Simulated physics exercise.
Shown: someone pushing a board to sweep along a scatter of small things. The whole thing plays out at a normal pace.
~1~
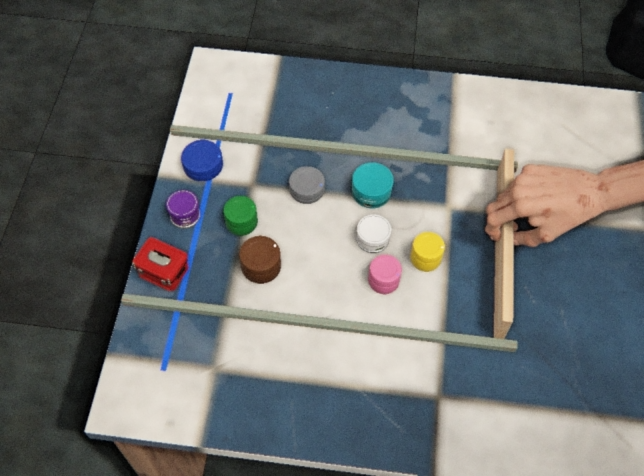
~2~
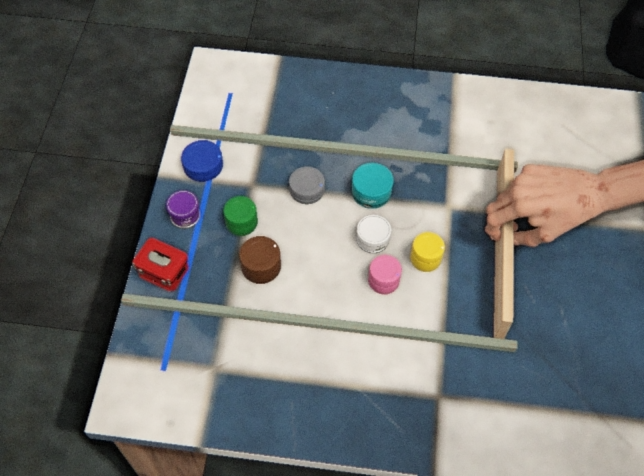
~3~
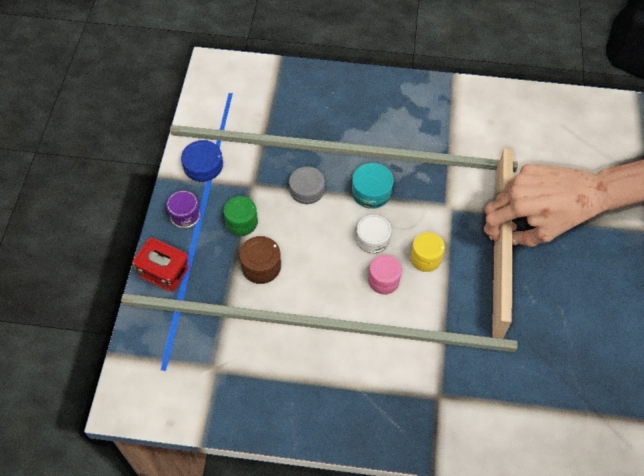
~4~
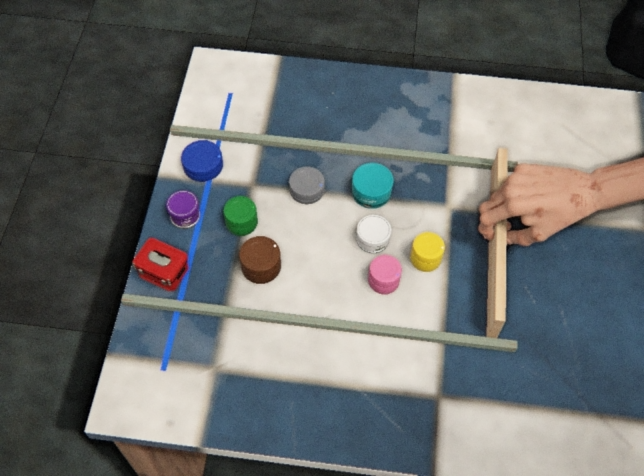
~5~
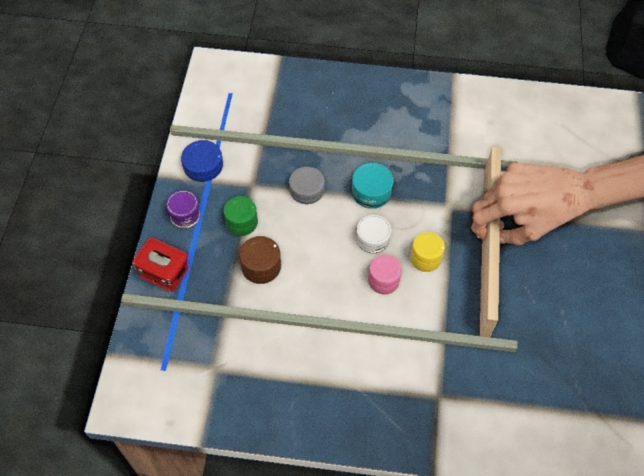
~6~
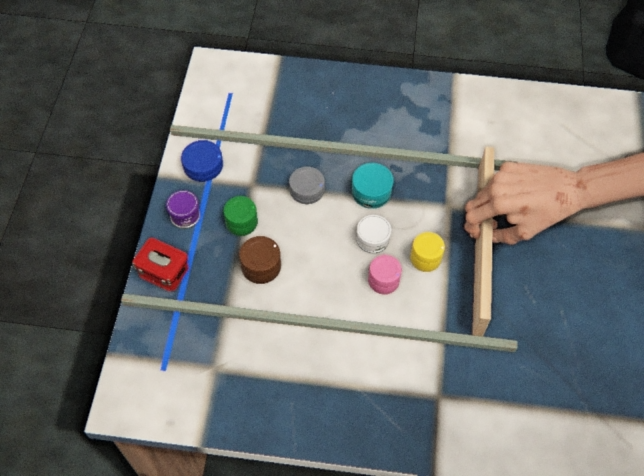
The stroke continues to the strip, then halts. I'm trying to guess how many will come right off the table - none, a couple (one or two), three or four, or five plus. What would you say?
Basically the losses over the end count one or two in this one.
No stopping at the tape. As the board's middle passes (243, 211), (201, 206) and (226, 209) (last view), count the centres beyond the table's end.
Over the end: 0, 2, 0.
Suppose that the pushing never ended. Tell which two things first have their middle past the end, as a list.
Order: Purple pot, then blue lid.
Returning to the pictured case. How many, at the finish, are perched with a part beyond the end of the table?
Count: 4.
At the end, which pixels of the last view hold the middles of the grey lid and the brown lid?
The first one ends at (158, 184), the second at (143, 239).
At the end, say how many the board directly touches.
The count is 4.
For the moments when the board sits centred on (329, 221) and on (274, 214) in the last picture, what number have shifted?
Up to then 5, and up to the other point 7.
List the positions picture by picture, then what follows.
Red case (162, 265); purple pot (184, 209); blue lid (202, 160); board (504, 240); tape (200, 217), in the first frame.
Purple pot (184, 210); grey lid (307, 185), in the second frame.
Blue lid (202, 161); yellow lid (427, 252), in the third frame.
Red case (162, 265); turquoise tub (372, 186), in the fourth frame.
Purple pot (184, 210); white tin (374, 234), in the fifth frame.
Red case (162, 265); purple pot (184, 210); blue lid (202, 161); board (484, 238); tape (200, 217), in the sixth frame.
Soon after, none off yet; red case at rest near (162, 265); purple pot at rest near (184, 210); blue lid at rest near (202, 161).
In the end, the number that fall off is one or two; gone, blue lid and purple pot.
